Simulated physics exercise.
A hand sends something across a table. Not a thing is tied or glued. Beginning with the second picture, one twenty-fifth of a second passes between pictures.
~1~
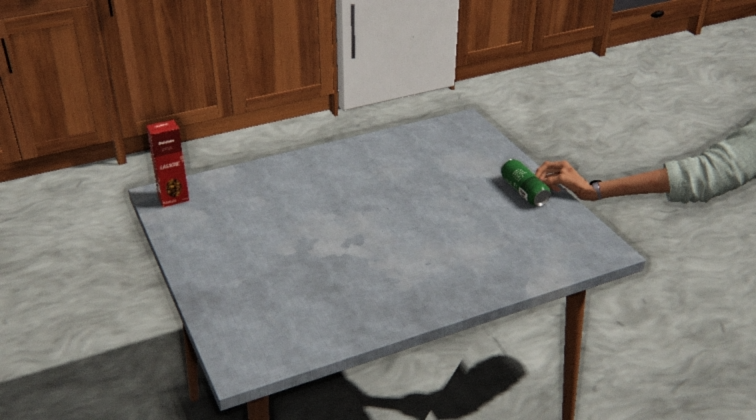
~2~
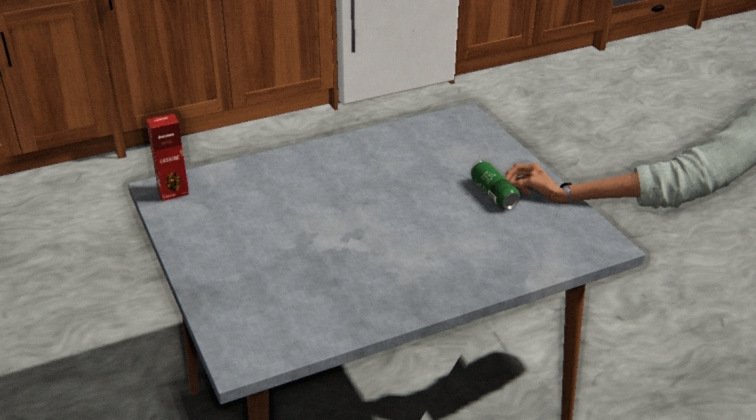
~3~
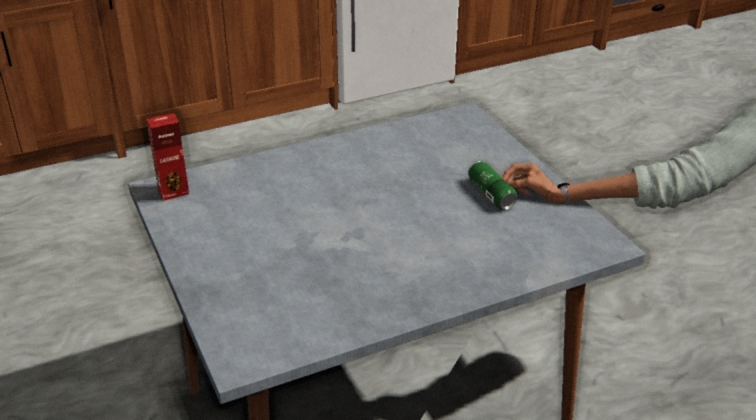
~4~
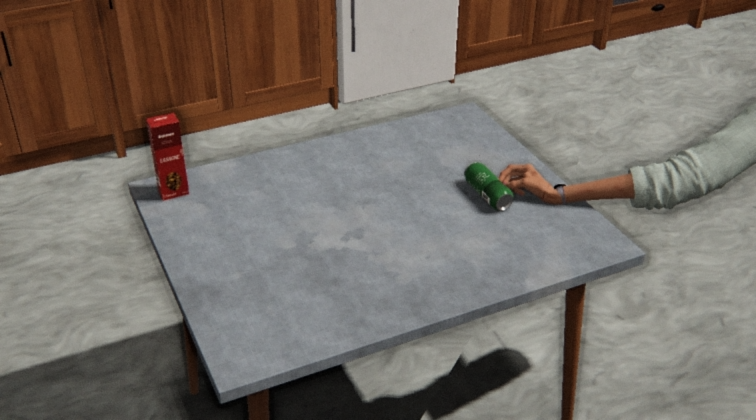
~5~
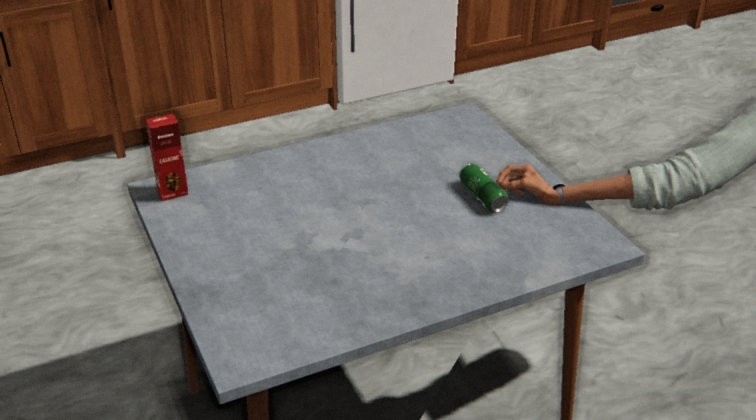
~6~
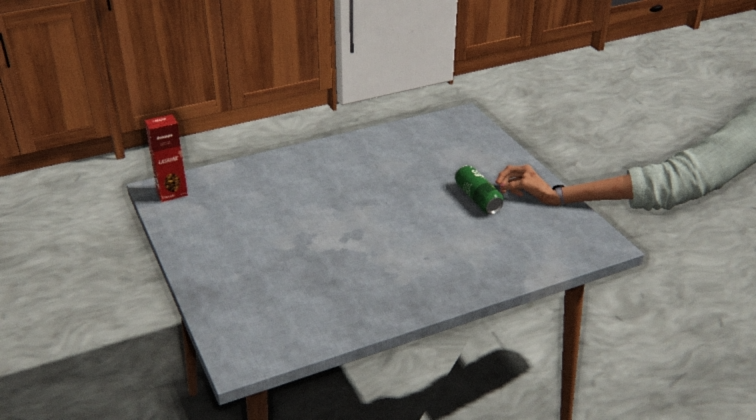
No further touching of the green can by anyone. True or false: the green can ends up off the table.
False.
Then, 0.10 s past the last view, green can displaced about its own width near (469, 192).
Then, 0.20 s past the last view, green can displaced about its own width near (461, 194).
Then, 0.40 s past the last view, green can displaced well along near (447, 198).
Then, 0.60 s past the last view, green can displaced well along near (439, 200).
Finally, moved from the start, green can. Final places as the last picture's camera would see them, green can near (436, 201).
